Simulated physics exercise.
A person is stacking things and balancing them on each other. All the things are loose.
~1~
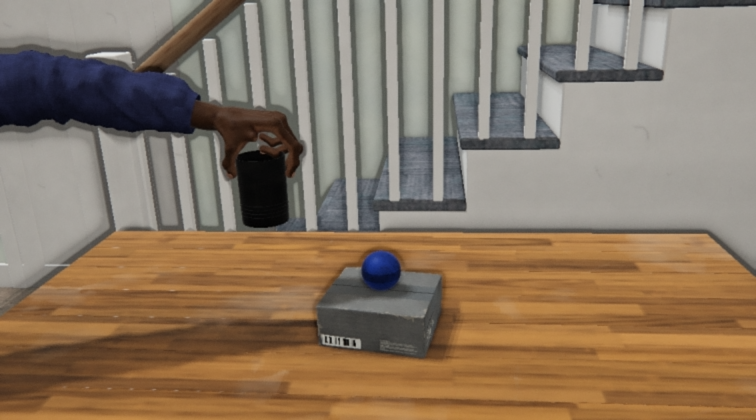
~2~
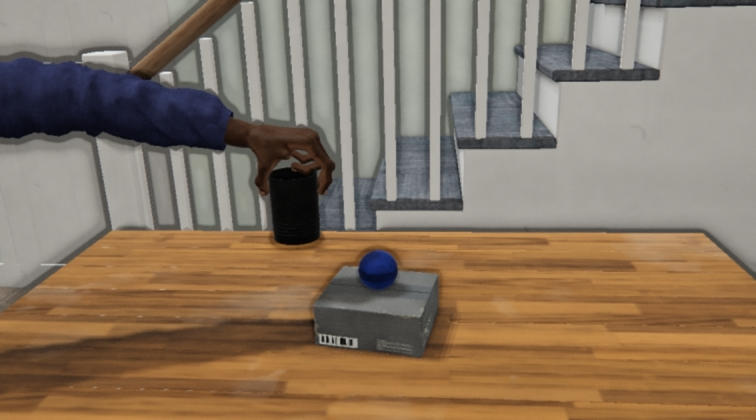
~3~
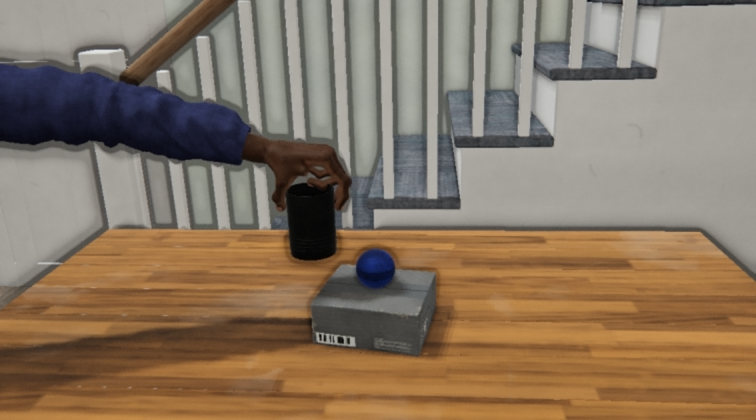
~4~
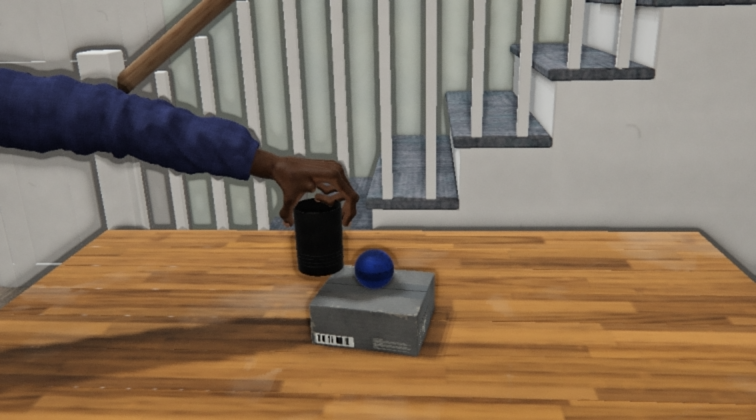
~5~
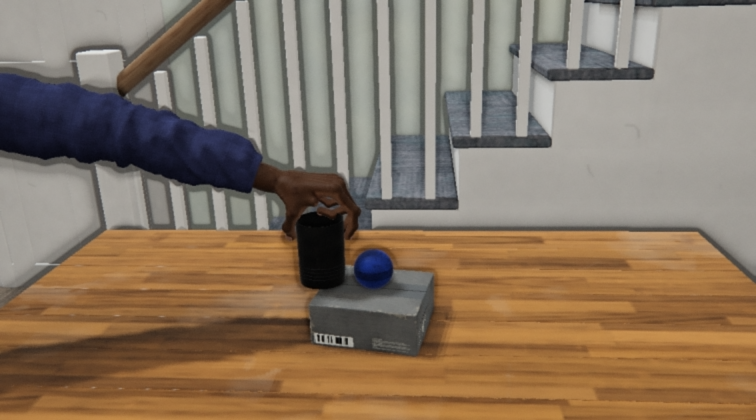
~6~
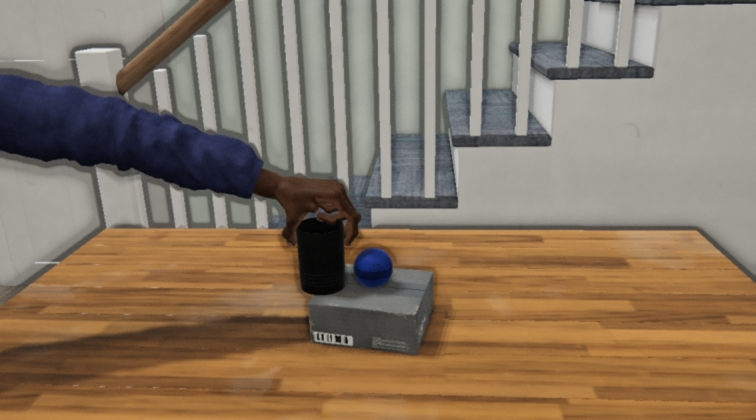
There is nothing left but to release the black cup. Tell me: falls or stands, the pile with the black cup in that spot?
Stands.
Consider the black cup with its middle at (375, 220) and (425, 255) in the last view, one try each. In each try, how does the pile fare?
In the first case the pile collapses, while in the second it remains standing.
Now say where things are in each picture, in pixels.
In the first frame, still above its spot; black cup (263, 188); blue ball (381, 271).
In the second frame, still above its spot; black cup (295, 206); blue ball (378, 270).
In the third frame, still above its spot; black cup (312, 221); blue ball (376, 269).
In the fourth frame, still above its spot; black cup (319, 236); blue ball (374, 269).
In the fifth frame, still above its spot; black cup (321, 250); blue ball (374, 269).
In the sixth frame, in place under the hand; black cup (321, 256); blue ball (373, 268).
Then, 0.30 s after the last picture, nothing has stirred.
Then, 0.80 s after the last picture, black cup resting near (321, 256).
At rest, all 3 in place. Seen from the same camera at the end, black cup near (321, 256). The pile holds.
